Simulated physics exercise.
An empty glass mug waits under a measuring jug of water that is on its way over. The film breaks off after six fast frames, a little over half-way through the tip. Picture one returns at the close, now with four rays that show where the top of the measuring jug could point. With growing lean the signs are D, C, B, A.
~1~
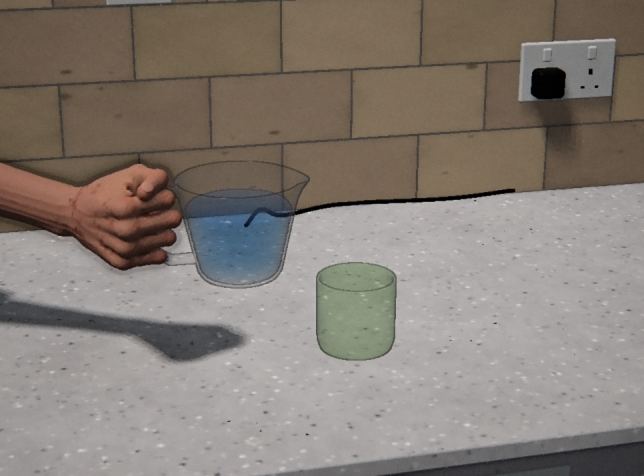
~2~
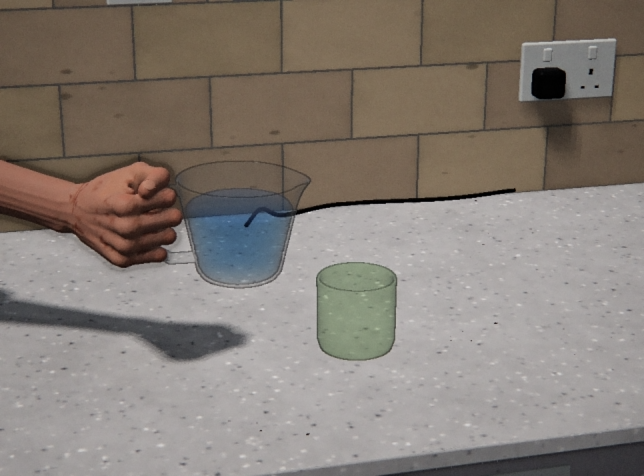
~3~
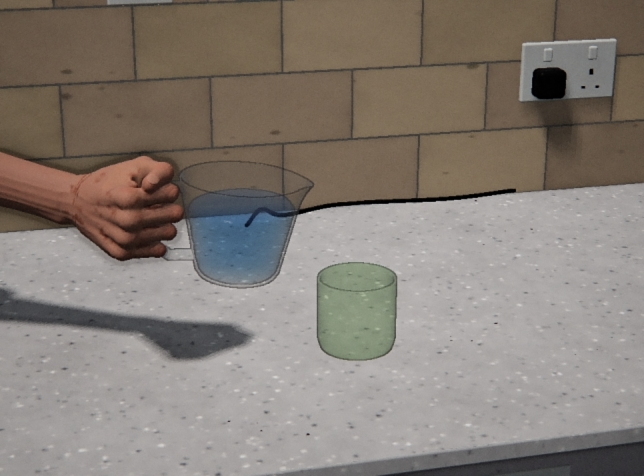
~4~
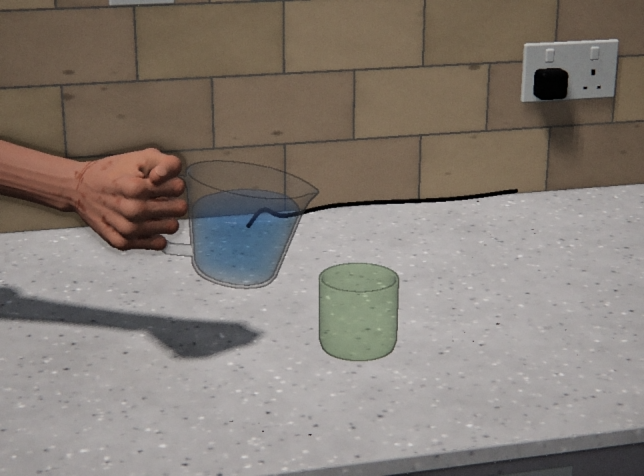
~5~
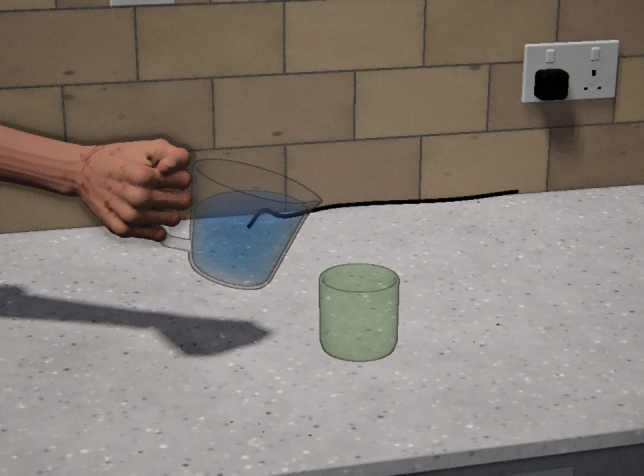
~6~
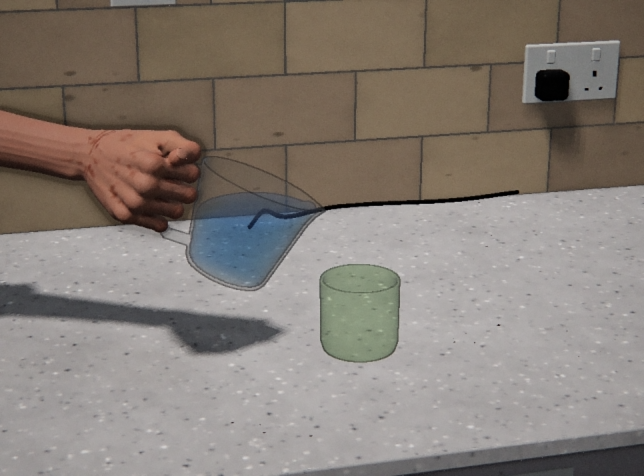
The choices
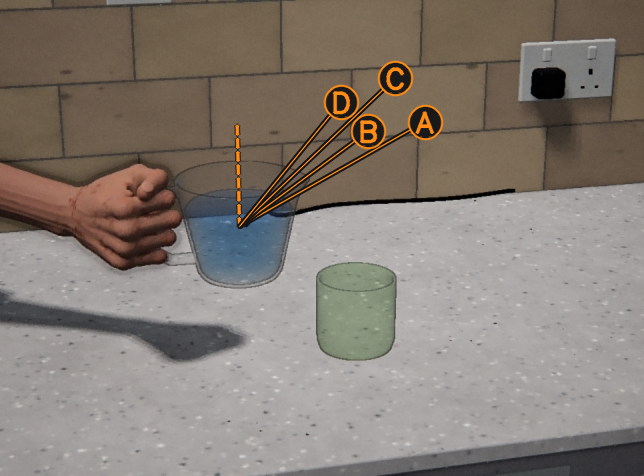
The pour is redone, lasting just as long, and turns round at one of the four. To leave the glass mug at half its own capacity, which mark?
Line C does it best.
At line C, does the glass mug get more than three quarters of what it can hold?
No, it does not.
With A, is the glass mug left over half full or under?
Over.
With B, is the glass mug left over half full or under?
Over half.
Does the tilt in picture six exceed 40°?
No.
In orange, A at (410, 129); B at (354, 141); C at (383, 89); D at (330, 115).
With A, the glass mug ends with about 96 % of what it can hold.
With B, the glass mug ends with about 75 % of what it can hold.
With C, the glass mug ends with about 51 % of what it can hold.
With D, the glass mug ends with about 32 % of what it can hold.
